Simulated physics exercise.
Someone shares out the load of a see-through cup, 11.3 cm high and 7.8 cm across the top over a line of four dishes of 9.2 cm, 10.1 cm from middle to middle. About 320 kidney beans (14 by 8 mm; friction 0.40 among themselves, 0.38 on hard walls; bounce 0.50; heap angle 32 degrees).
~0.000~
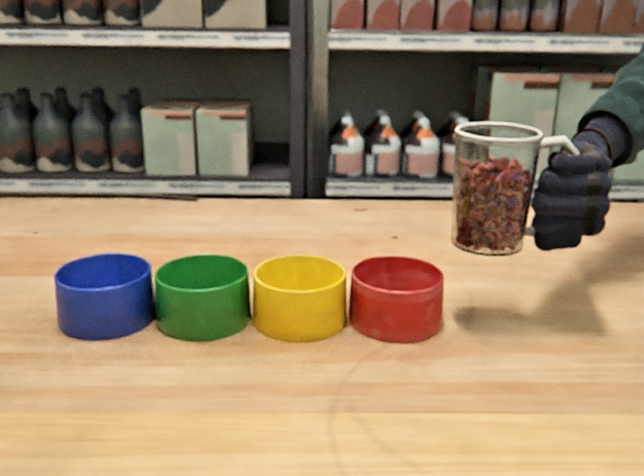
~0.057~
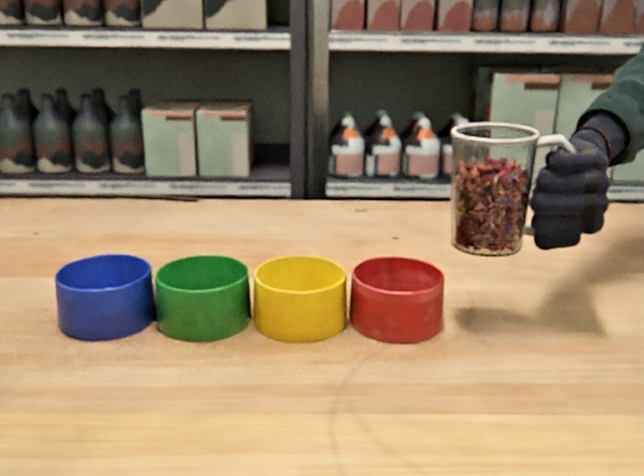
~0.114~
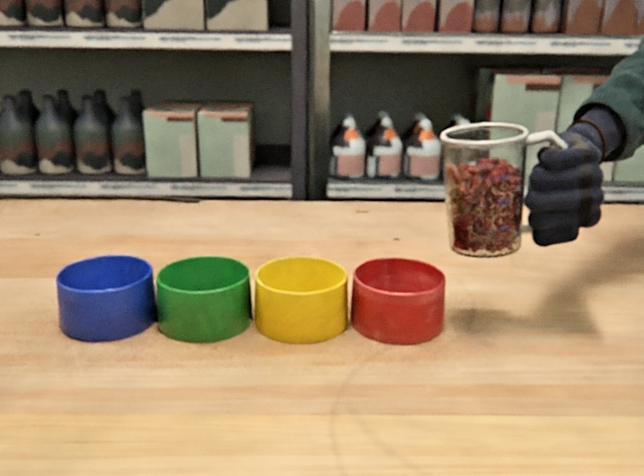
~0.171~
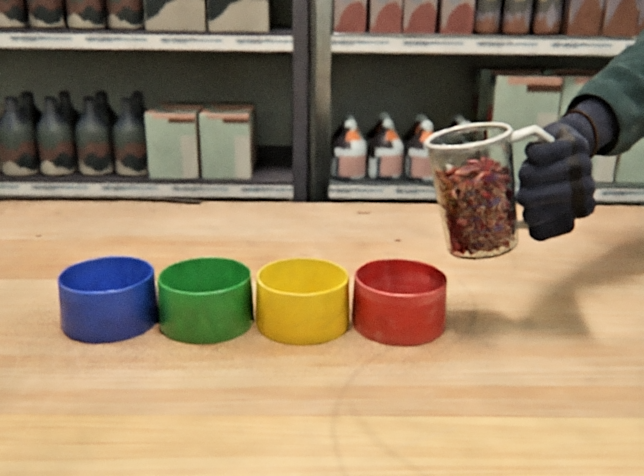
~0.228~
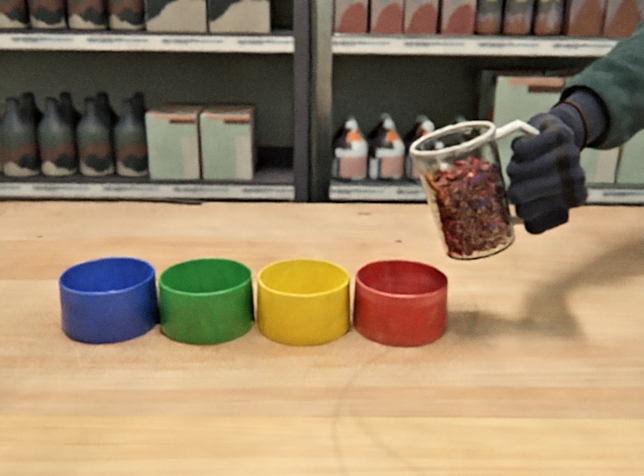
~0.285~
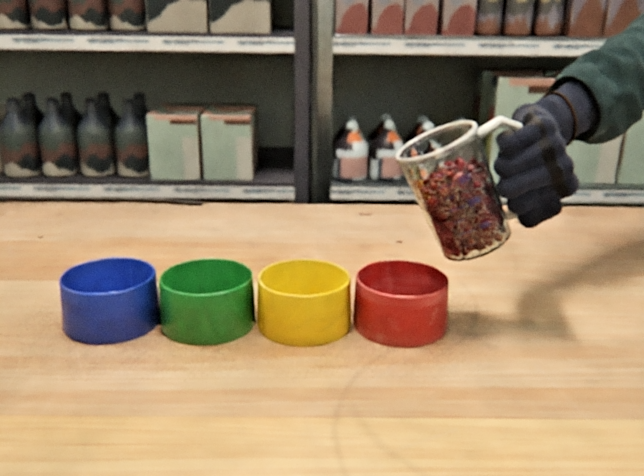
On a wooden table, a gloved hand moves a clear cup left and tilts it leftward.
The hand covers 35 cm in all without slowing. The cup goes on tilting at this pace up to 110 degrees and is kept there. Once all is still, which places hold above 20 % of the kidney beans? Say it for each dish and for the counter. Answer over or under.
Red under, blue over, green over, yellow under, counter under.
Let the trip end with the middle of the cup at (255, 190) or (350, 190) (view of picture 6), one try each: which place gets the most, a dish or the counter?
The winner: Green; yellow.
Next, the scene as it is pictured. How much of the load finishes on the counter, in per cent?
Roughly 10 per cent.
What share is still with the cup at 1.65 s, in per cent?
Some 20 per cent of the load.
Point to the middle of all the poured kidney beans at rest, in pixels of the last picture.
Near (185, 307).
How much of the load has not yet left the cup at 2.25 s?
Some 0 per cent of the load.
After 1.10 s, tilt 110 degrees; cup holds 85 %, green 5 %, yellow 5 %.
After 1.65 s, tilt 110 degrees; cup holds 20 %, blue 5 %, green 60 %, yellow 5 %.
After 2.25 s, tilt 110 degrees; cup holds 0 %, blue 30 %, green 60 %, yellow 5 %.
In the end, at 2.8 s, red 0 %, blue 30 %, green 60 %, yellow 5 %, counter 10 %.
